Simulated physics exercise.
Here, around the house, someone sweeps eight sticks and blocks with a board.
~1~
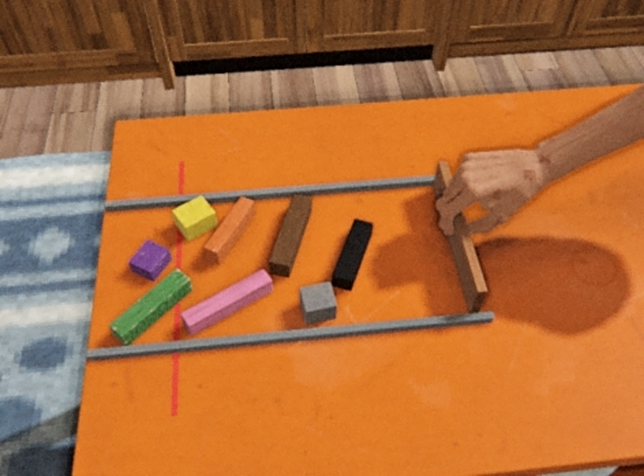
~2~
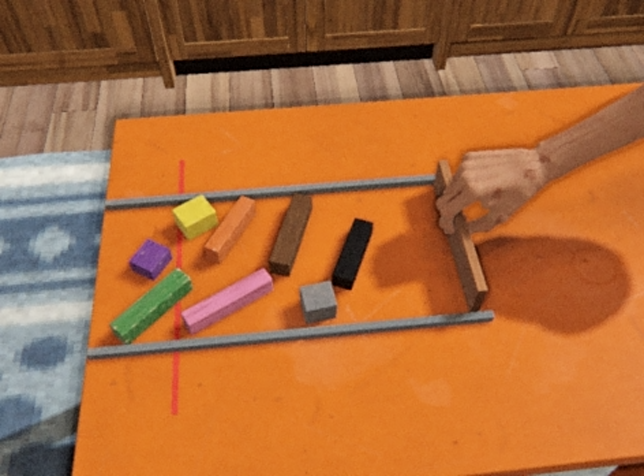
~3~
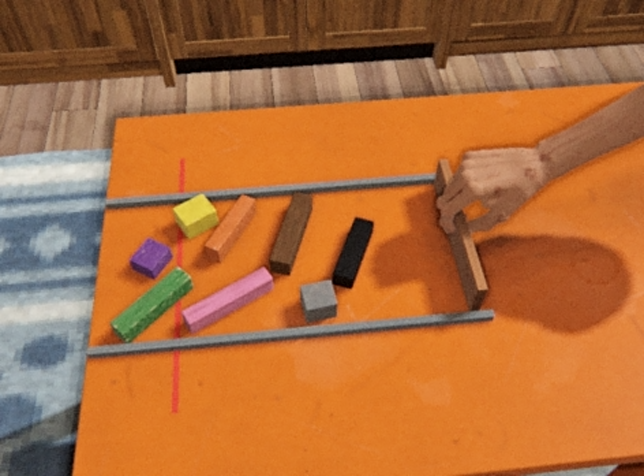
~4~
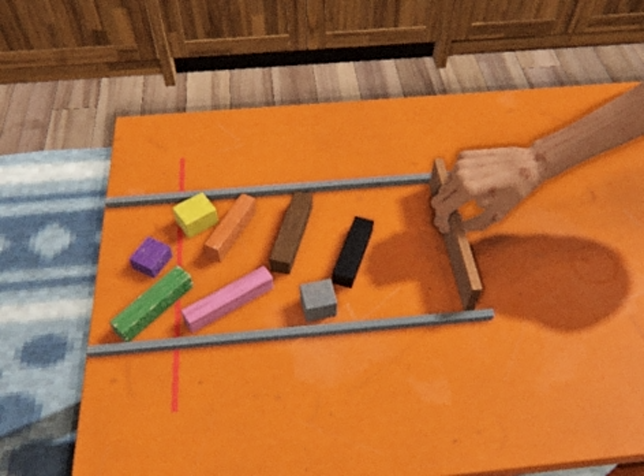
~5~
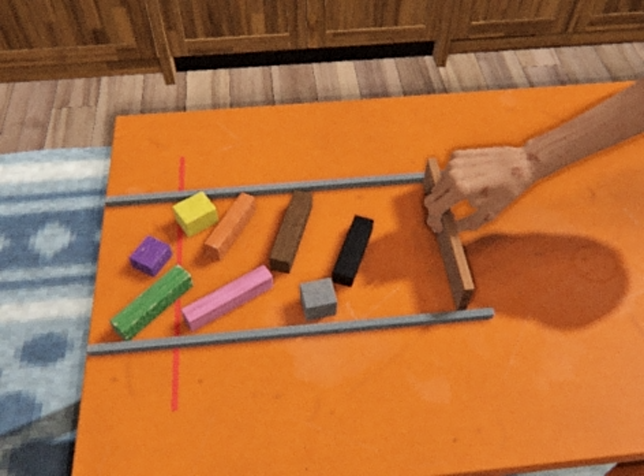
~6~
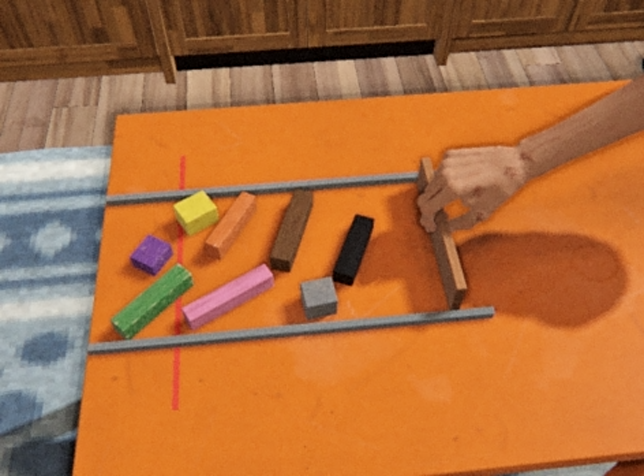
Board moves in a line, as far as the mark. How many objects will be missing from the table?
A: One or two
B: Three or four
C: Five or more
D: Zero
Zero (D).
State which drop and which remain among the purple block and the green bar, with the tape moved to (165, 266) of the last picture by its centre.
Well, the purple block topples off and the green bar topples off.
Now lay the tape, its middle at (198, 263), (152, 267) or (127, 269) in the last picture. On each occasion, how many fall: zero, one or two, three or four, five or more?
Number fallen at each tape, in order - zero, either three or four, more than four.
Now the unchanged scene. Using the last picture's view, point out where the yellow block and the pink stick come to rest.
Final centres, in order: Near (119, 215), near (111, 314).
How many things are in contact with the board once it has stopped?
3 of them.
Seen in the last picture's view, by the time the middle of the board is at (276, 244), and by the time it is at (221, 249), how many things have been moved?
First 5 and then 8.
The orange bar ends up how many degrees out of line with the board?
Angle: Close to 30 degrees.
Soon after, none off yet; purple block at rest near (152, 255); green bar at rest near (154, 302); yellow block at rest near (196, 213).
After that, none off yet; purple block displaced a little near (138, 259); green bar displaced a little near (132, 299); yellow block displaced about its own width near (154, 212).
In the end, the number that fall off is zero.
